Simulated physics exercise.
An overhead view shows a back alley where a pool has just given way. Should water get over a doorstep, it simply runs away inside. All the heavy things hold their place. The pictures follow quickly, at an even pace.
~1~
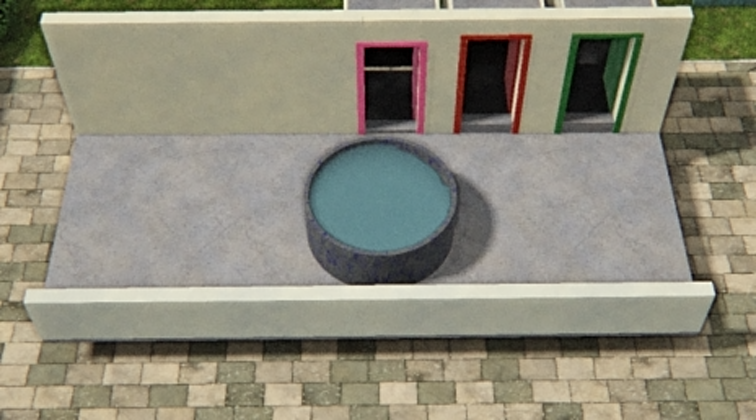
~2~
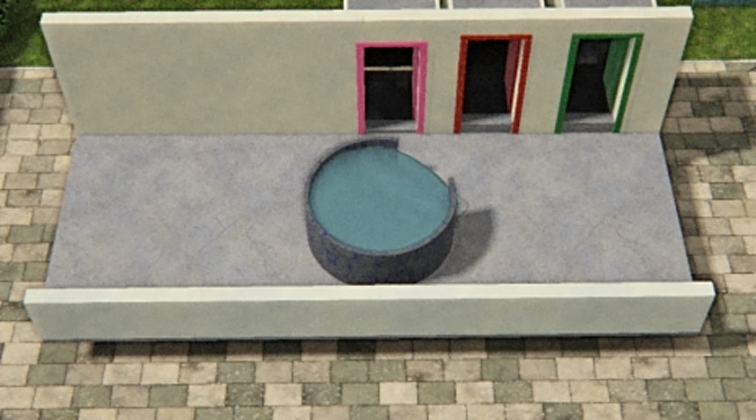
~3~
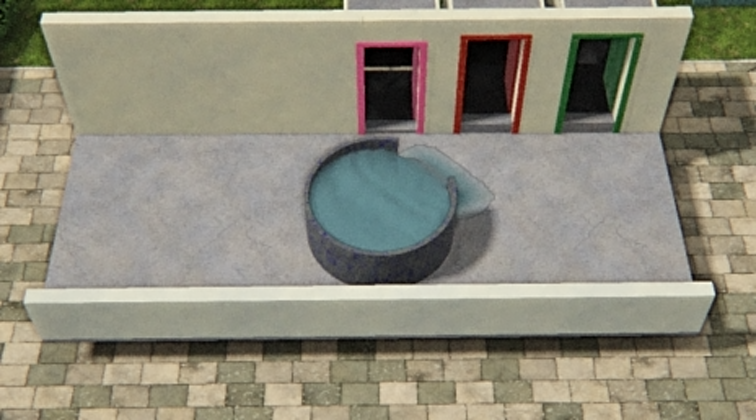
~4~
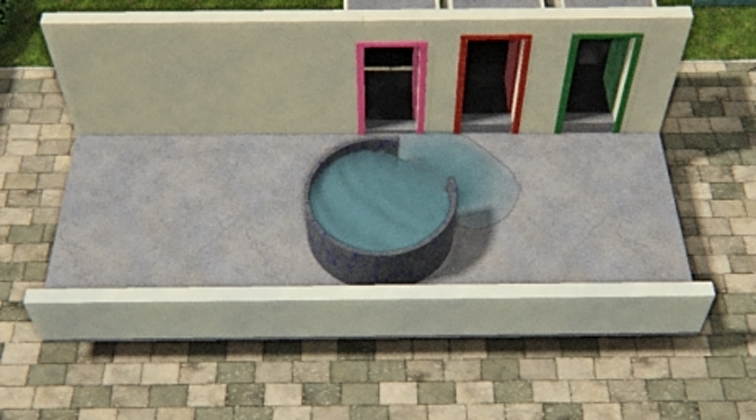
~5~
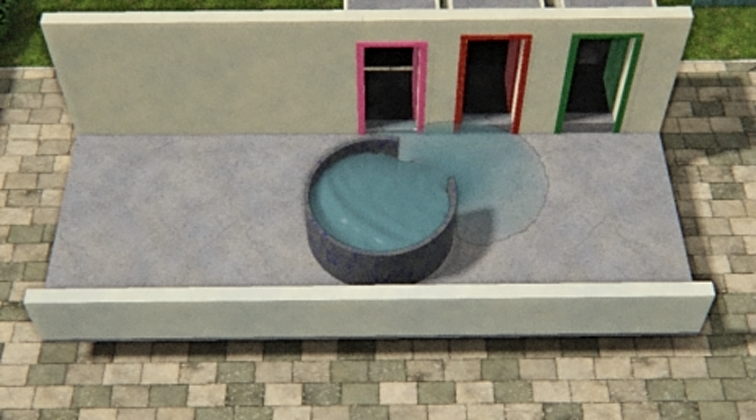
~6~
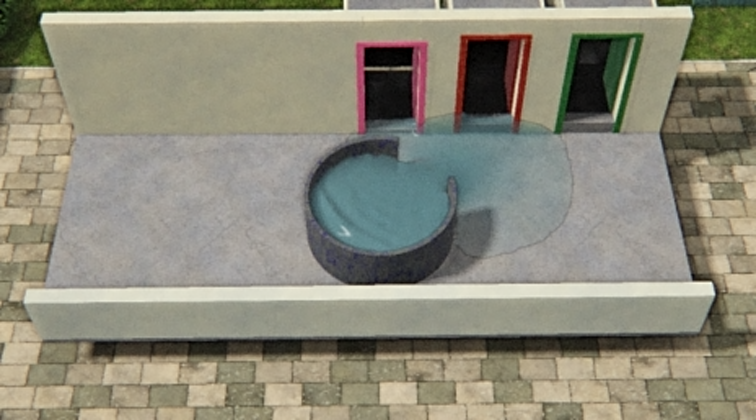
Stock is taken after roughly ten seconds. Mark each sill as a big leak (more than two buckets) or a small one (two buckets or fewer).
Green door: Small; red door: Big; pink door: Big.
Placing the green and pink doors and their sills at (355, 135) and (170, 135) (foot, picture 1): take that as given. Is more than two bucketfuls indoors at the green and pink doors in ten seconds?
Well, the green door comes up short, and the pink door comes up short too.
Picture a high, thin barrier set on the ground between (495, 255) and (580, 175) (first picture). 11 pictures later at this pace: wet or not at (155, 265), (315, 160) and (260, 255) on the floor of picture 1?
The first spot is untouched, the second swamped, the third untouched.
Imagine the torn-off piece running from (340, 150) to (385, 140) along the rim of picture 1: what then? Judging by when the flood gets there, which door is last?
Coming last is the green-painted one.
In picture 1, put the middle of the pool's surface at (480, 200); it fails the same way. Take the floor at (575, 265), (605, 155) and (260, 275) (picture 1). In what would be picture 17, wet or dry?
Result: Spared; inundated; spared.
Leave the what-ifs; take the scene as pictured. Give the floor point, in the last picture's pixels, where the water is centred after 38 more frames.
The centre of mass sits at about (417, 199).
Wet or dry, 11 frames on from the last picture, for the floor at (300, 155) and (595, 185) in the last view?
Lab note, in the order given: Wet through; wet through.
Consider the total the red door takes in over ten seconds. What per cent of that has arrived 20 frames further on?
By then roughly 100 percent of the ten-second total is in.
A moment on, water covers 30 % of the floor; the green door wet at the sill, nothing in, the red door over two buckets in, the pink door over two buckets in.
Next, water covers 30 % of the floor; the green door wet at the sill, nothing in, the red door far over two buckets in, the pink door over two buckets in.
Then, water covers 40 % of the floor; the green door wet at the sill, nothing in, the red door far over two buckets in, the pink door far over two buckets in.
Later, water covers 55 % of the floor; the green door wet at the sill, nothing in, the red door far over two buckets in, the pink door far over two buckets in.
In the end, water covers 60 % of the floor; the green door wet at the sill, nothing in, the red door far over two buckets in, the pink door far over two buckets in.
